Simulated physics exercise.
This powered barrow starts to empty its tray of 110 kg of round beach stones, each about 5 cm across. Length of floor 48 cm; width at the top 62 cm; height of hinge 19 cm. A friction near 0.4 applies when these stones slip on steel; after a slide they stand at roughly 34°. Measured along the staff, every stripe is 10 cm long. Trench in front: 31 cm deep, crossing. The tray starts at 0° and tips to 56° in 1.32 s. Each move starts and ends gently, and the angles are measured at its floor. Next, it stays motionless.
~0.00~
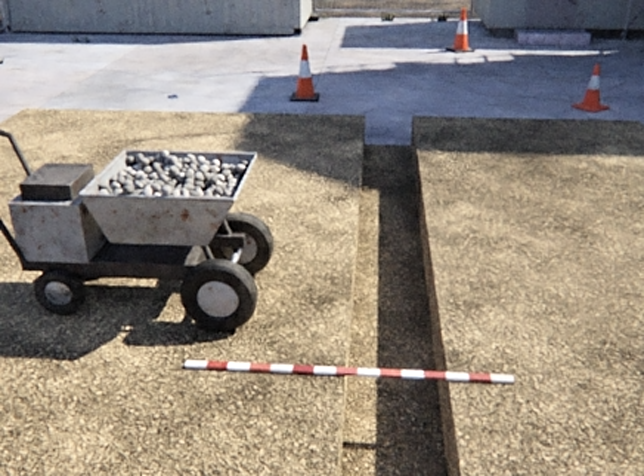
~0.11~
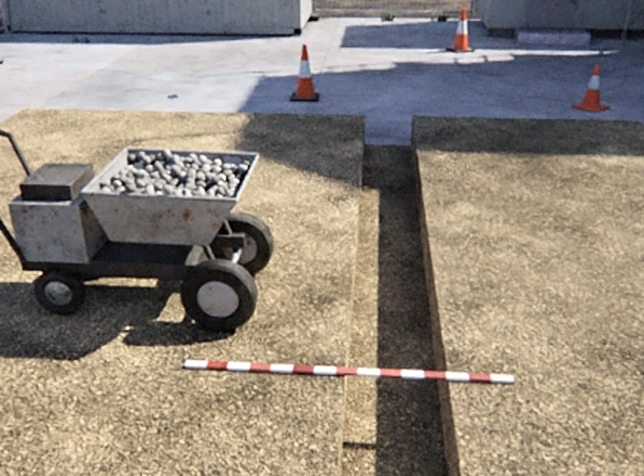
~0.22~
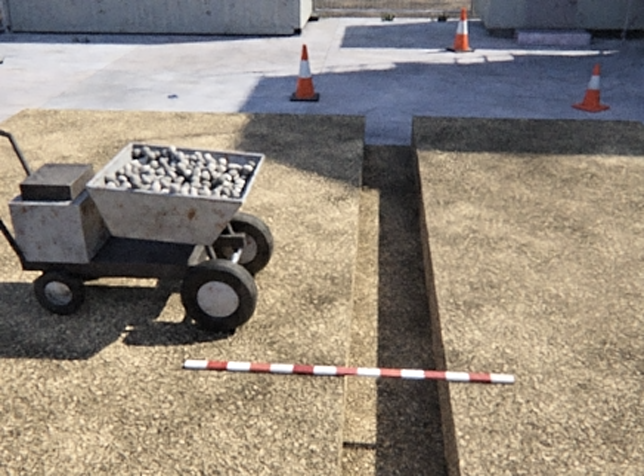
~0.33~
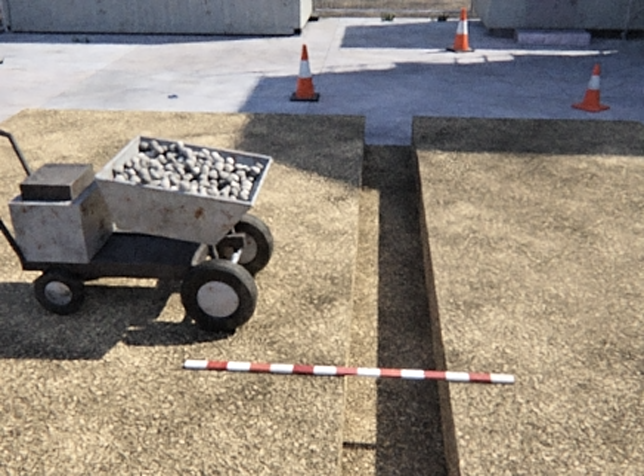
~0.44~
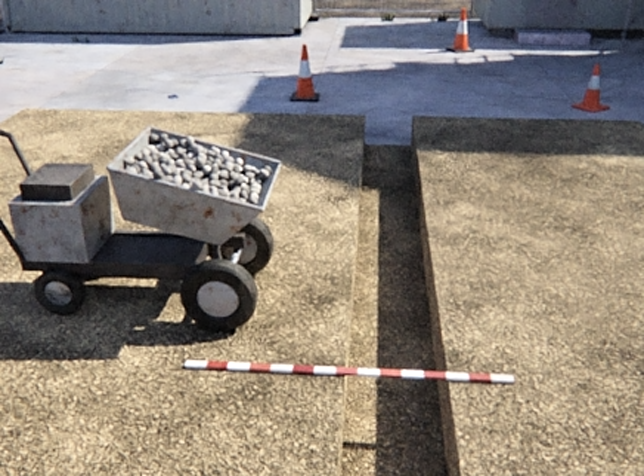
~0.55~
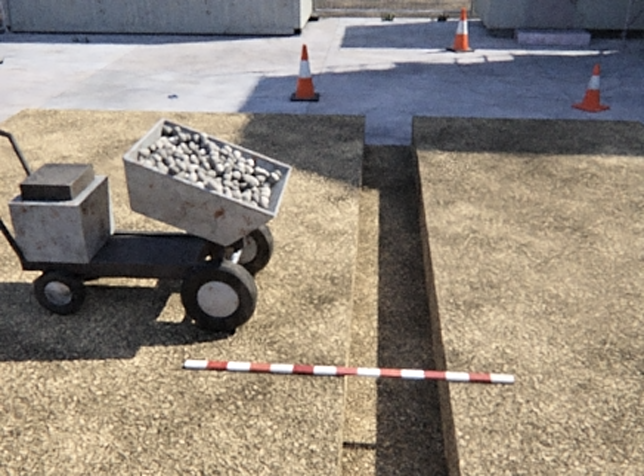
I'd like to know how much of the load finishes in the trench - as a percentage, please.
Somewhere near 46 per cent of it finishes in the trench.
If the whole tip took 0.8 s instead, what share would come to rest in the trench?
That works out at about 55 in a hundred.
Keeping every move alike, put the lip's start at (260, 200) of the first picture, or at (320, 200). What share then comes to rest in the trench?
Around 55 and then 35 percent.
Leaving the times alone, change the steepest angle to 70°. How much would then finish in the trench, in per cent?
Then close to 100 per cent.
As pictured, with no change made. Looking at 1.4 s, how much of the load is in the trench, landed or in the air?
Some 10 per cent.
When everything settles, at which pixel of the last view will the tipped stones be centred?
(390, 353).
After 1.0 s the floor is at 47°; 100 % in the tray; the foremost stones are at (308, 223).
After 1.4 s the floor is at 56°; 82 % in the tray, 7 % short of the trench, 11 % in the trench; the foremost stones are at (390, 345).
After 1.8 s the floor is at 56°; 63 % in the tray, 6 % short of the trench, 31 % in the trench; the foremost stones are at (429, 340).
After 3.7 s the floor is at 56°; 49 % in the tray, 5 % short of the trench, 46 % in the trench; the foremost stones are at (430, 345).
